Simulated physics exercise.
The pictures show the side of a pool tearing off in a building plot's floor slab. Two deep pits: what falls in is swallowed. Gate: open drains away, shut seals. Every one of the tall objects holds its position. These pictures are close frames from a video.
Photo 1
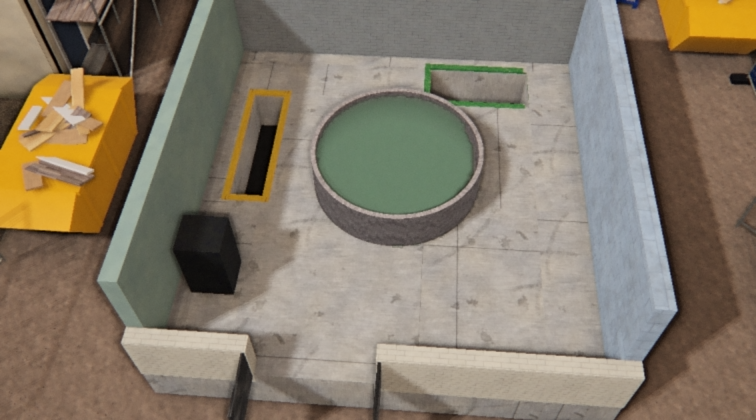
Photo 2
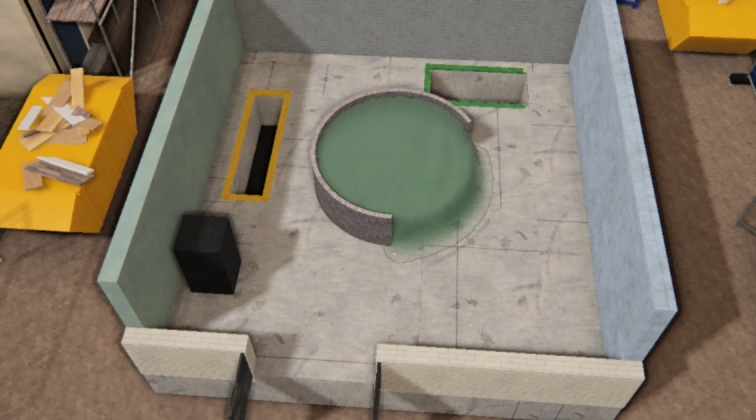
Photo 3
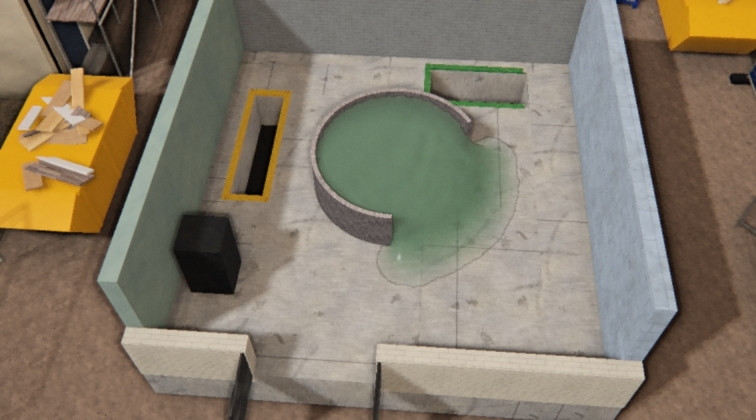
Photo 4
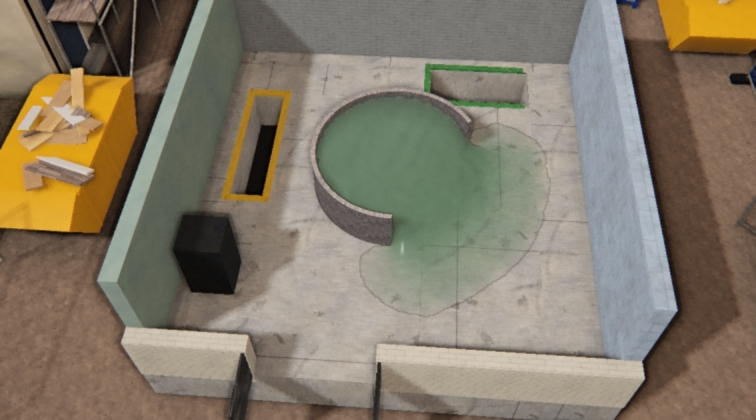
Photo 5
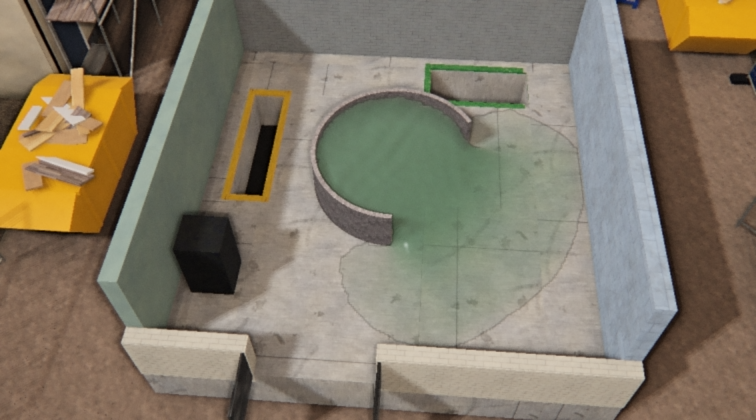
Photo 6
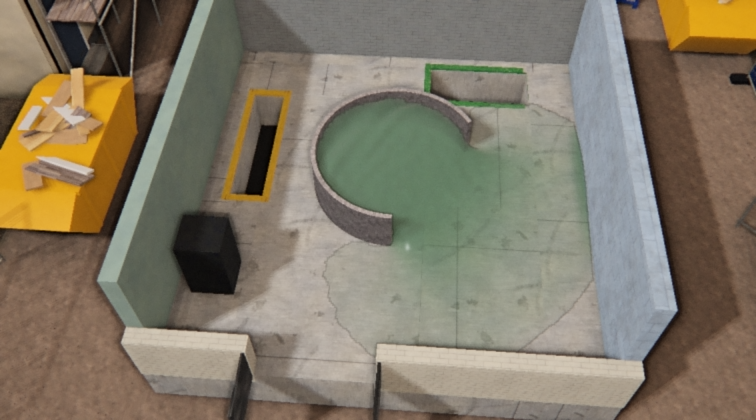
In a walled plot with two pits in its floor, the right side of a round tank gave way, and green water poured through the gap and spread across the slab toward the front and right walls.
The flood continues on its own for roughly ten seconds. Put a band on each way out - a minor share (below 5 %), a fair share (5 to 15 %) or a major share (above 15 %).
Bands: Gate: A fair share; yellow pit: A fair share; green pit: A major share.
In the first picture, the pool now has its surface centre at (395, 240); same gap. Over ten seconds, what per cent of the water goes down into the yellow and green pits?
Shares - yellow: 4 in a hundred, green: 40 in a hundred.
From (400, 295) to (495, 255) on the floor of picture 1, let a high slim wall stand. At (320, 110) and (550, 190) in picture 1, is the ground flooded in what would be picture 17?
Going by the list, I'd say kept clear of the flood, then reached by the flood.
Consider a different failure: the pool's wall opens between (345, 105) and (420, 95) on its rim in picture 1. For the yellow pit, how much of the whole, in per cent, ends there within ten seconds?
For yellow, roughly 40 in a hundred.
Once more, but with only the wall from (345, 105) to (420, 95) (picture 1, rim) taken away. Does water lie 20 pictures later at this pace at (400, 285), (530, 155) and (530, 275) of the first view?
So the first one is left untouched, the next left untouched, and the last left untouched.
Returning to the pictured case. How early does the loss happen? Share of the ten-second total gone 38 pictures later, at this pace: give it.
Estimate: Some 45 %.
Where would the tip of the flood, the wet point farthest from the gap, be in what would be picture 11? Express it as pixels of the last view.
My estimate: Roughly (563, 67).
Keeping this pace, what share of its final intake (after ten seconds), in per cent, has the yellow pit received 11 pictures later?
About 0 %.
A moment on, water covers 40 % of the floor; the gate 0 %, the yellow pit 0 %, the green pit 0 %.
Next, water covers 40 % of the floor; the gate 1 %, the yellow pit 0 %, the green pit 1 %.
Then, water covers 55 % of the floor; the gate 1 %, the yellow pit 0 %, the green pit 5 %.
Later, water covers 75 % of the floor; the gate 4 %, the yellow pit 3 %, the green pit 15 %.
In the end, water covers 90 % of the floor; the gate 10 %, the yellow pit 13 %, the green pit 25 %.
